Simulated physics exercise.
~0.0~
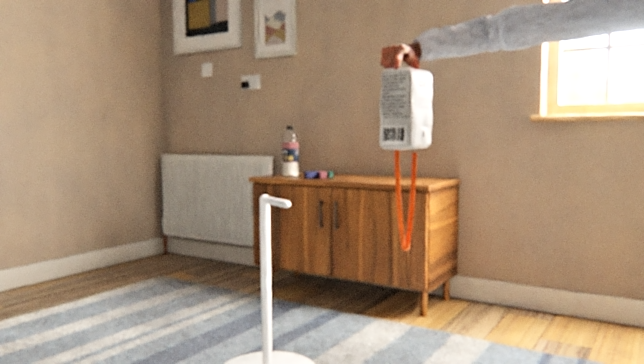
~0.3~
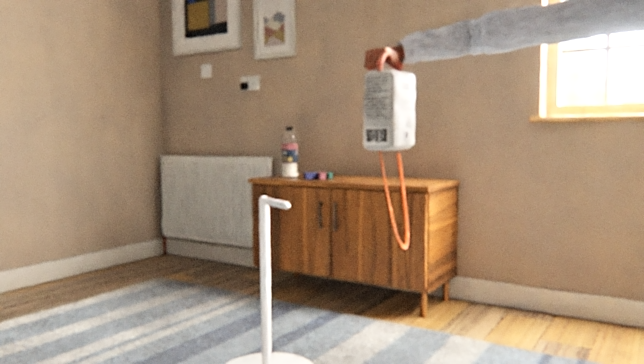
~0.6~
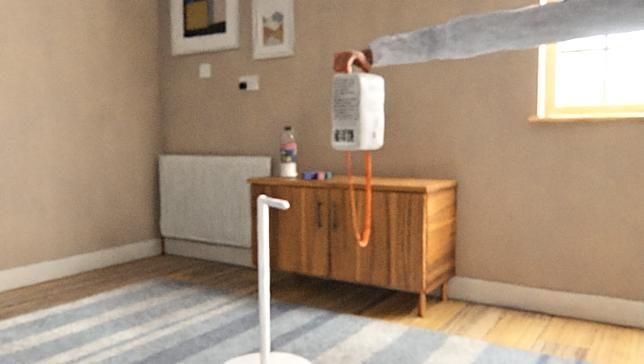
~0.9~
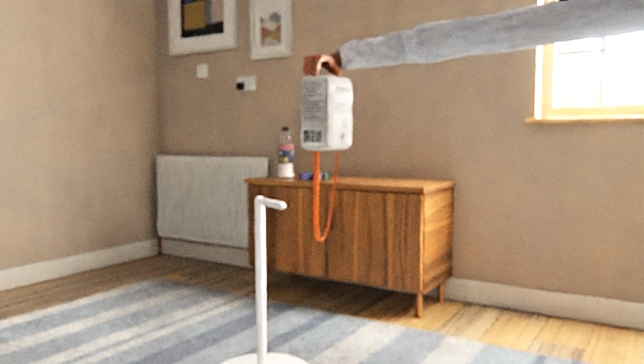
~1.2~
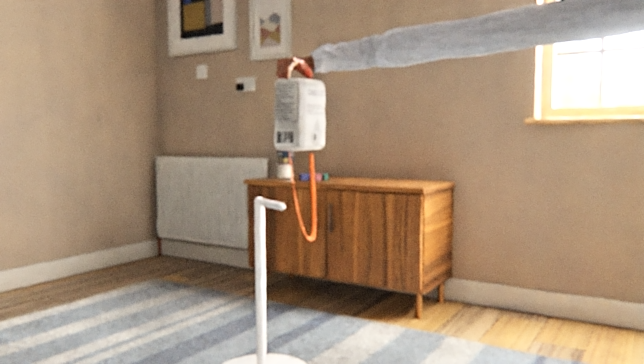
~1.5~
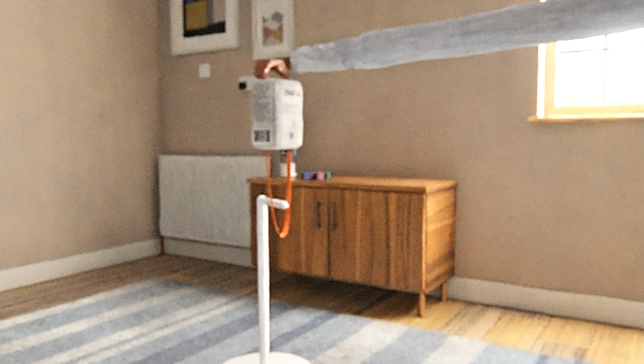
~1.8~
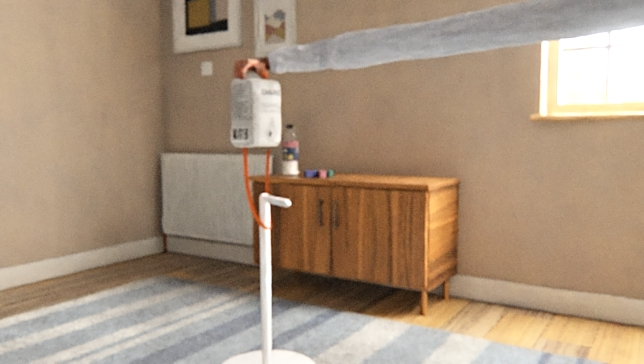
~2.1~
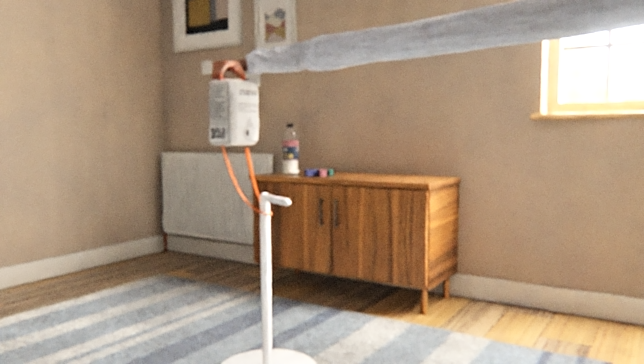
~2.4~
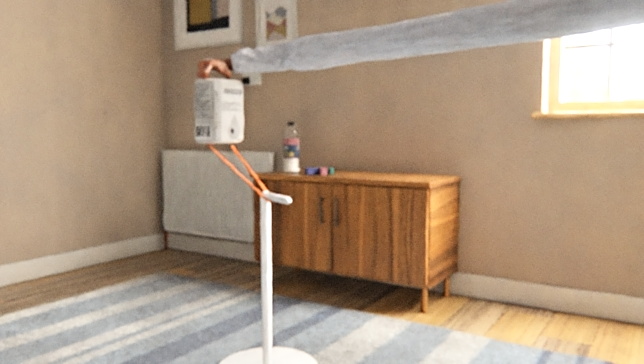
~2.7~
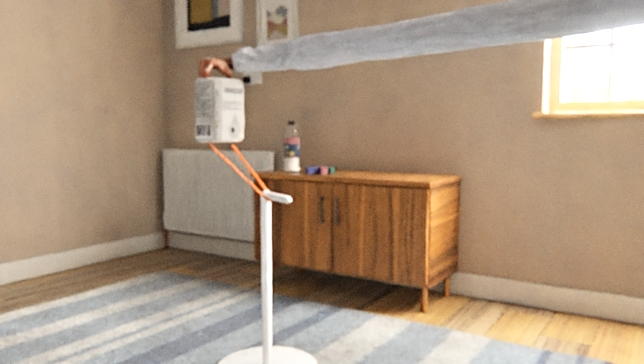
An arm in a grey sleeve carried a white sack leftward through a living room, an orange loop dangling beneath it, and passed over a short white post until the loop caught on the top bar and pulled tight, stopping the hand.
